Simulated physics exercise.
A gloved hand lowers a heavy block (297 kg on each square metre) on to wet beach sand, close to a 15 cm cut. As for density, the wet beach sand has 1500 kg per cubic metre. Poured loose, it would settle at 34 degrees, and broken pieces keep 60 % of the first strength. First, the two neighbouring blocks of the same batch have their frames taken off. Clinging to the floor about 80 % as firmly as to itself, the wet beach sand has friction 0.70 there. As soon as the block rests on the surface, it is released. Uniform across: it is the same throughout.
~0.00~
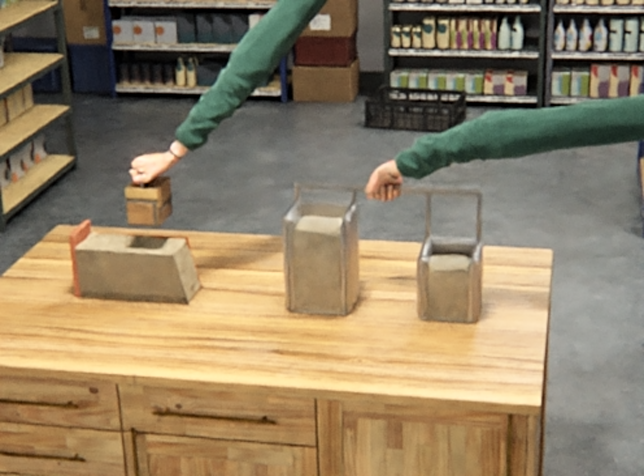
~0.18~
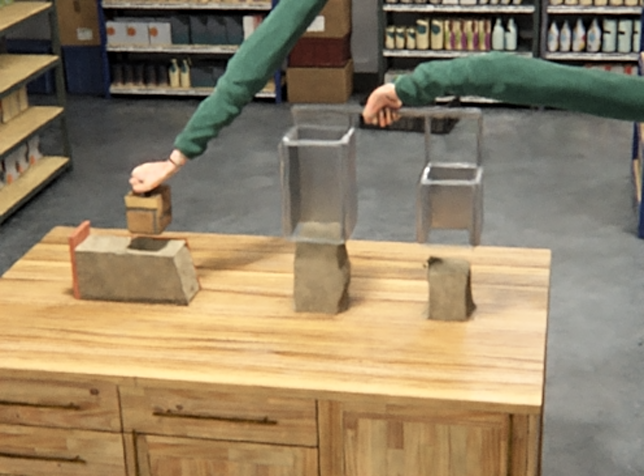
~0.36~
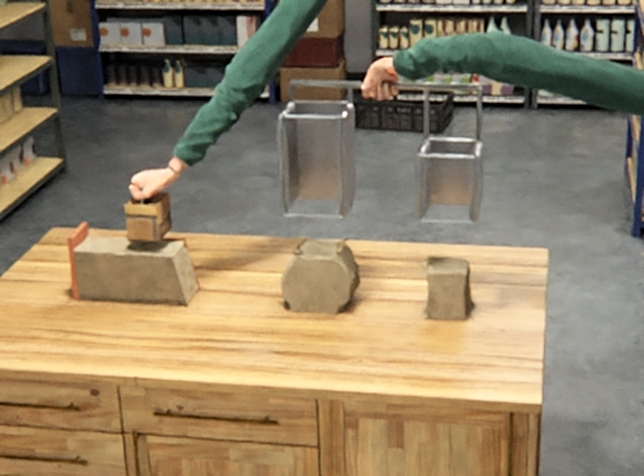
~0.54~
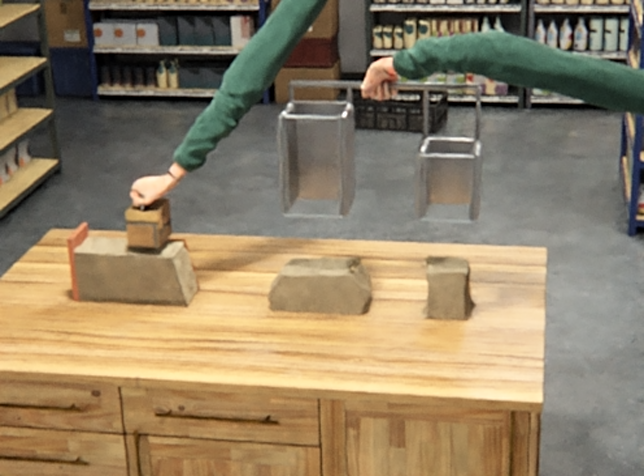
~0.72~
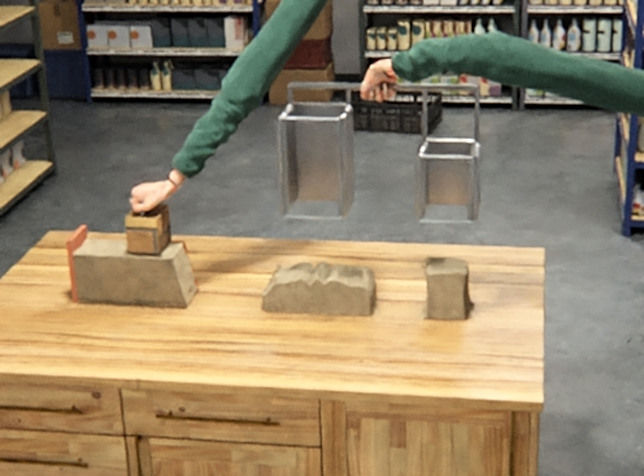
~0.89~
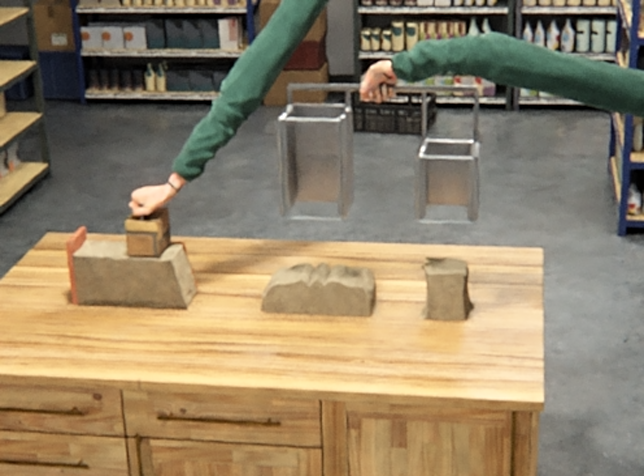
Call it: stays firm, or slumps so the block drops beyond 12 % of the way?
Slumps.
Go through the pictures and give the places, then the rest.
In the first picture, crest of the wet beach sand at (93, 250); block heights 24 cm, 15 cm (left to right).
In the second picture, crest of the wet beach sand at (92, 252); block heights 22 cm, 14 cm (left to right).
In the third picture, crest of the wet beach sand at (91, 252); block heights 18 cm, 14 cm (left to right).
In the fourth picture, crest of the wet beach sand at (91, 254); block heights 12 cm, 14 cm (left to right).
In the fifth picture, crest of the wet beach sand at (91, 256); block heights 11 cm, 14 cm (left to right).
In the sixth picture, crest of the wet beach sand at (90, 257); block heights 11 cm, 14 cm (left to right).
After 1.03 s, the block is down by 6 % of the bank's height and stands upright.
After 1.19 s, the block is down by 20 % of the bank's height and leans 3 degrees.
After 1.36 s, the block is down by 37 % of the bank's height and leans 13 degrees.
After 1.52 s, the block is down by 53 % of the bank's height and leans 25 degrees.
After 2.24 s, the block is down by 75 % of the bank's height and leans 61 degrees.
